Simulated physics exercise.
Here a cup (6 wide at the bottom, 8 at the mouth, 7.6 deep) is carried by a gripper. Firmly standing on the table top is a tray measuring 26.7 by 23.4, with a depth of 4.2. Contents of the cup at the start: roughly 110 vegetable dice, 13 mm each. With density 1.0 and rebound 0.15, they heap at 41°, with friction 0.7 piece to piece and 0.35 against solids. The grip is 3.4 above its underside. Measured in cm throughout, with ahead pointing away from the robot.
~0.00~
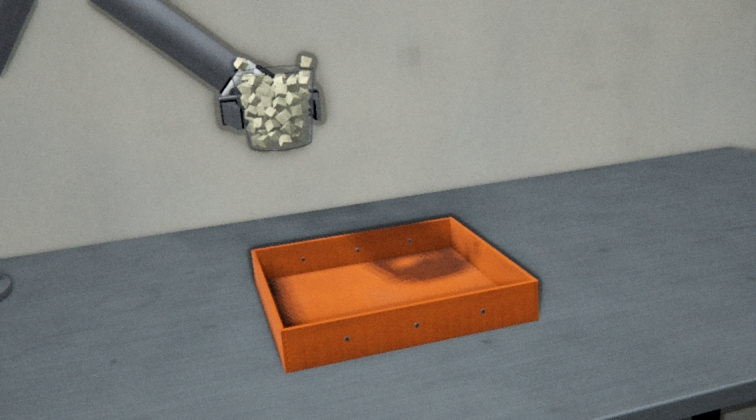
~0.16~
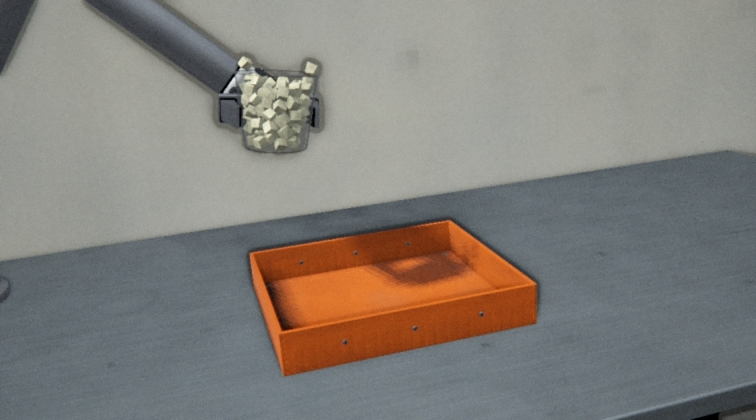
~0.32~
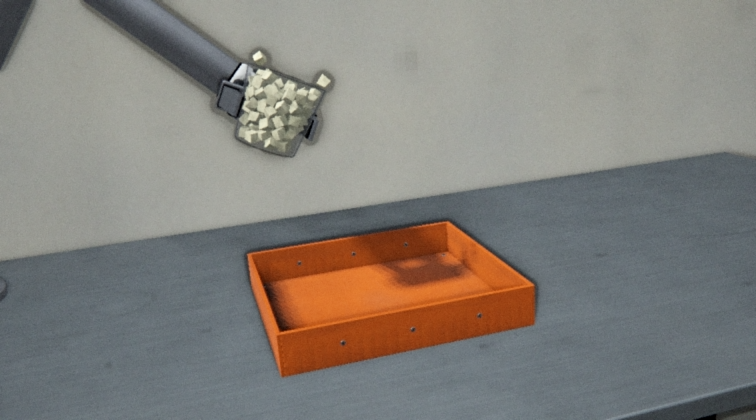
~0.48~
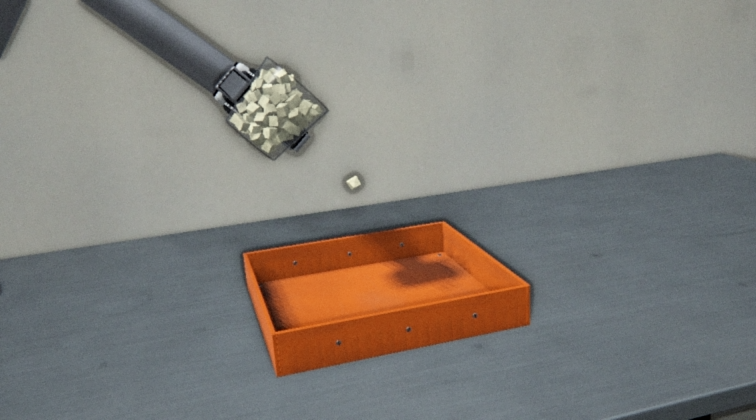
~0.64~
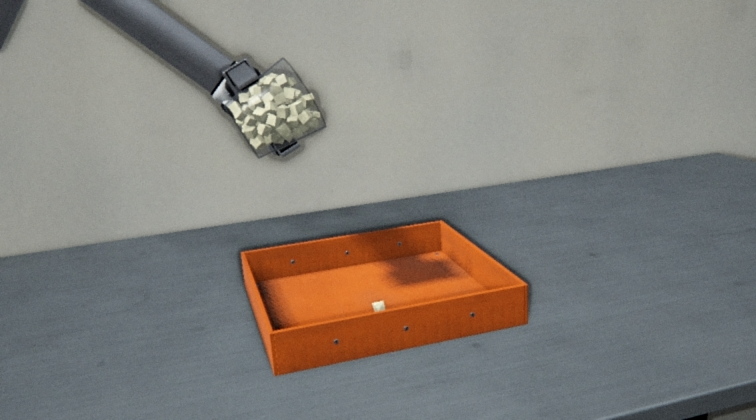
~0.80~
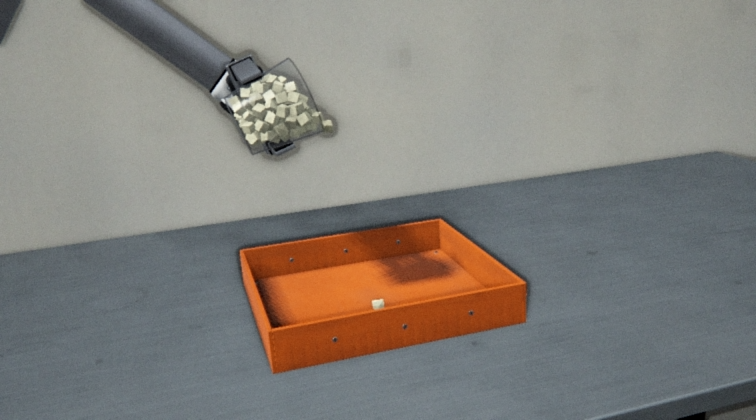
A grey robot arm reaches in from the upper left, its gripper holding a clear cup heaped with pale cubes above a grey table against a plain light wall, seen from slightly above. An orange tray with a dark patch inside sits on the table below. The cup tilts steadily to the right, one cube drops into the tray, and the view drifts very slightly.
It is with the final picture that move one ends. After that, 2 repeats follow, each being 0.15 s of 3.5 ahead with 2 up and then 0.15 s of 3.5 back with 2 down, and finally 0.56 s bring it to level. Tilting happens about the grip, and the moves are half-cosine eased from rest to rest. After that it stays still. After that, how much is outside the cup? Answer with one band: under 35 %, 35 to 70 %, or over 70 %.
35 to 70 %.
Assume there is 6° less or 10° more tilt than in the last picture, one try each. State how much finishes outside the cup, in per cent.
I'd say close to 40 and 85 per cent, in that order.
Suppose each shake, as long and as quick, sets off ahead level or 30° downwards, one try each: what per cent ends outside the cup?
Result: Approx. 35 % and 20 %, one try each.
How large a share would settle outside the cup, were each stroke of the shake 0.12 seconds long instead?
Around 80 percent.
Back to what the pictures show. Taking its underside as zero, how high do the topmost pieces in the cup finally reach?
I'd put it at close to 5.5 centimetres.
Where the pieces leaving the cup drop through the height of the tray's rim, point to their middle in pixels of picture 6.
About at (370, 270).
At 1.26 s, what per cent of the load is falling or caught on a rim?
Around 3 per cent of the load.
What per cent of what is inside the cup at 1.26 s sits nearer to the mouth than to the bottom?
Close to 60 in a hundred.
By 1.26 s, tilted 71° forward, highest piece 27 above the table; 71 in the cup, 35 in the tray, 3 in flight or on a rim.
By 1.73 s, tilted 26° forward, highest piece 26 above the table; 63 in the tray, 45 in the cup, 1 in flight or on a rim.
By 2.16 s, level, highest piece 25 above the table; 64 in the tray, 45 in the cup.
By 3.21 s, level, highest piece 25 above the table; 64 in the tray, 45 in the cup.
Final count, 64 in the tray, 45 in the cup. That is 59 % outside the cup.
